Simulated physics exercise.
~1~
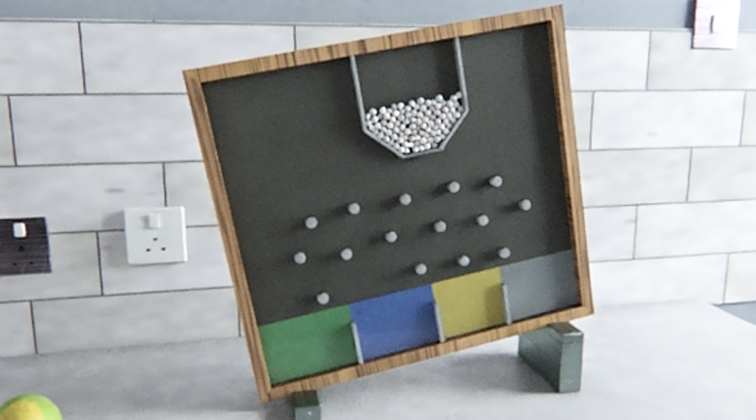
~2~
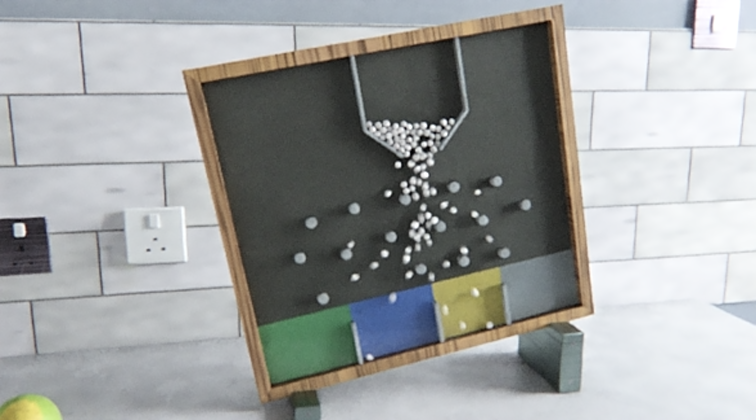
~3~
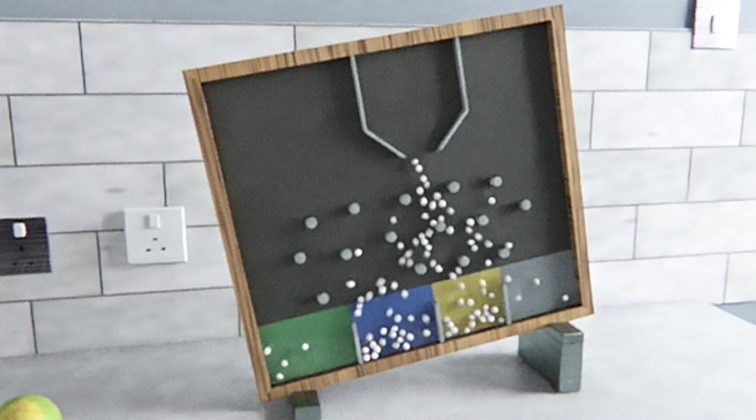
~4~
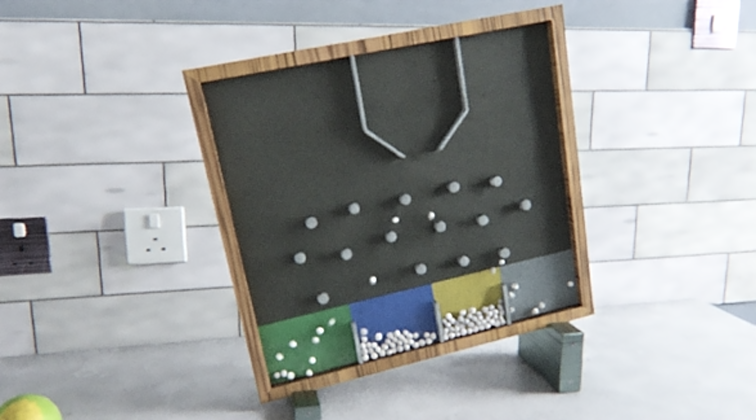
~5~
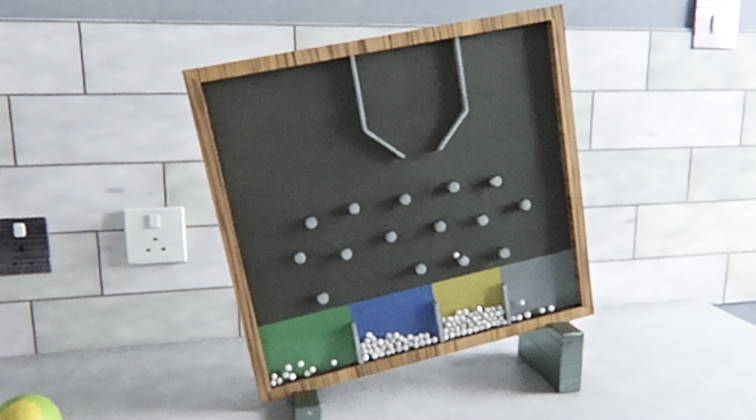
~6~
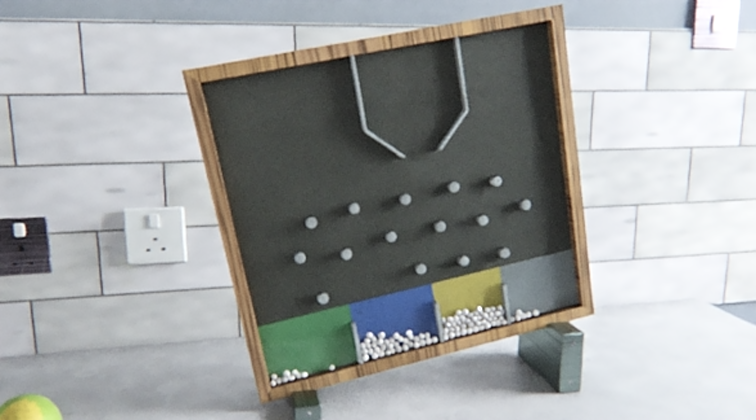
In this clip, small white beads pour from a hopper in a tilted, wood-framed board, scatter down through grey pegs and drop into four coloured bins, finally settling mostly in the yellow and blue ones, with only a few in the green and grey.
